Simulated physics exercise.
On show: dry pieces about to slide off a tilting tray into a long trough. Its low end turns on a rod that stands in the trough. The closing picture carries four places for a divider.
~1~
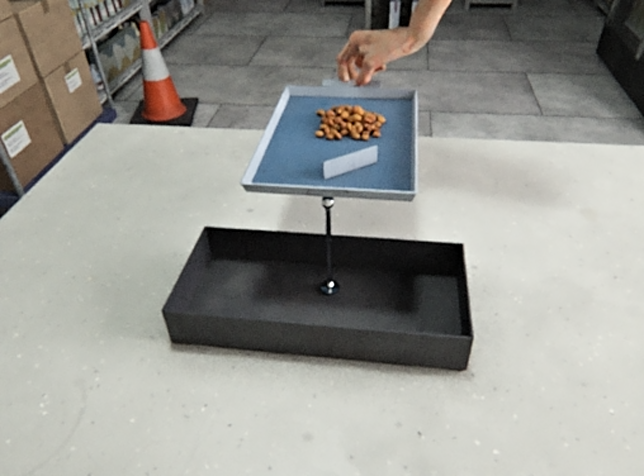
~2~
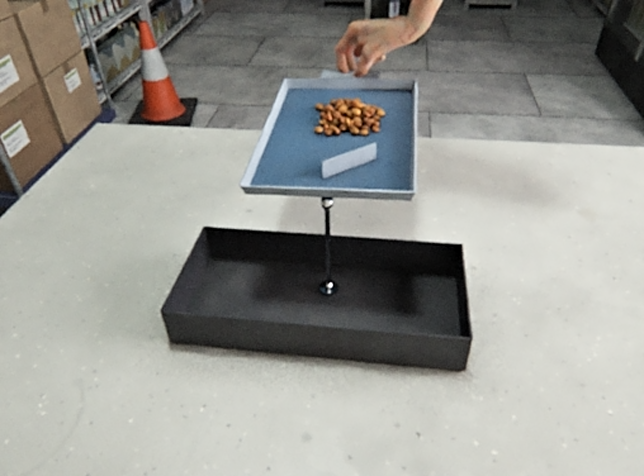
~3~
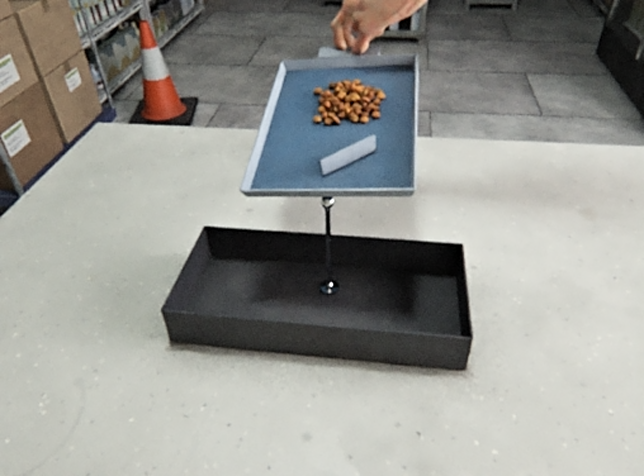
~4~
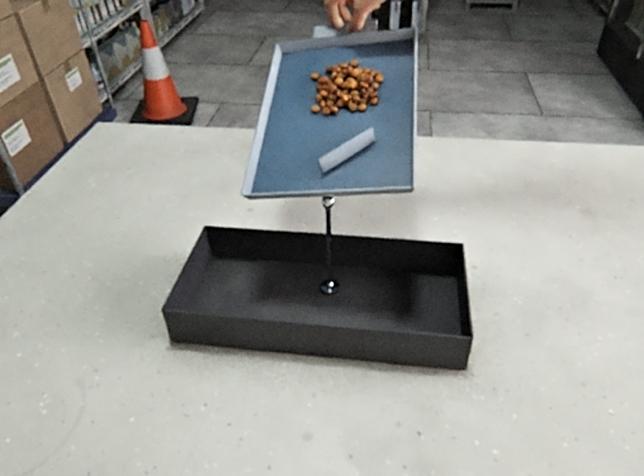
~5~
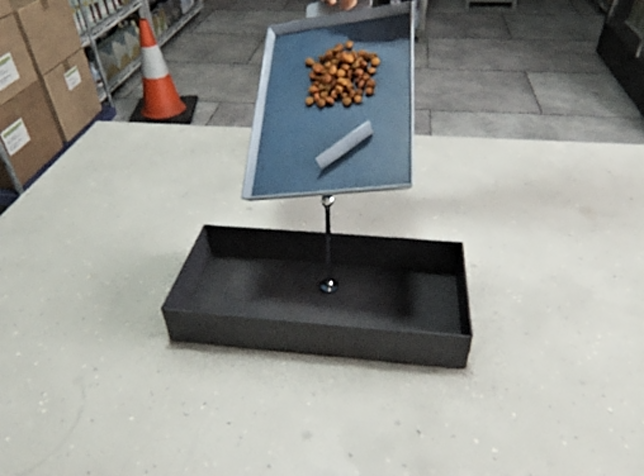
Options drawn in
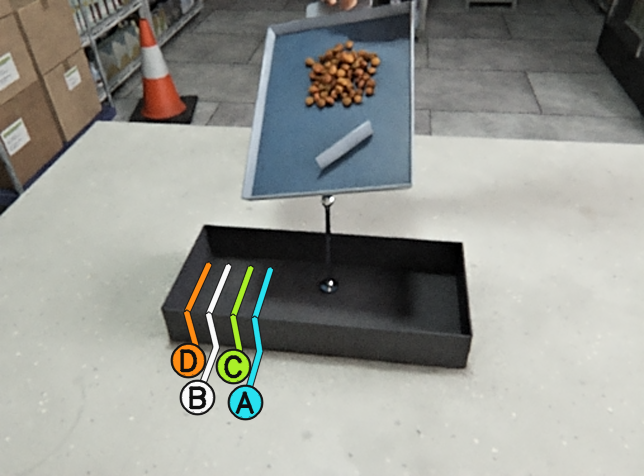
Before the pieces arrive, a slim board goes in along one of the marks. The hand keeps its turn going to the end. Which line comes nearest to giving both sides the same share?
The best line is C.
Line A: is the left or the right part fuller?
Left.
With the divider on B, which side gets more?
Right.
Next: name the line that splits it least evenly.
Line D.
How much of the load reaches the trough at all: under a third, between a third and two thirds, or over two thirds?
It is over two thirds.
On the marked copy, line A crosses the front rim at (254, 317); line B crosses the front rim at (209, 313); line C crosses the front rim at (233, 315); line D crosses the front rim at (187, 311).
If A is chosen, of what is caught, most on the left of the divider, about a quarter on the right.
If B is chosen, of what is caught, a small part on the left of the divider, most on the right.
If C is chosen, of what is caught, about half on the left of the divider, about half on the right.
If D is chosen, of what is caught, none on the left of the divider, all on the right.
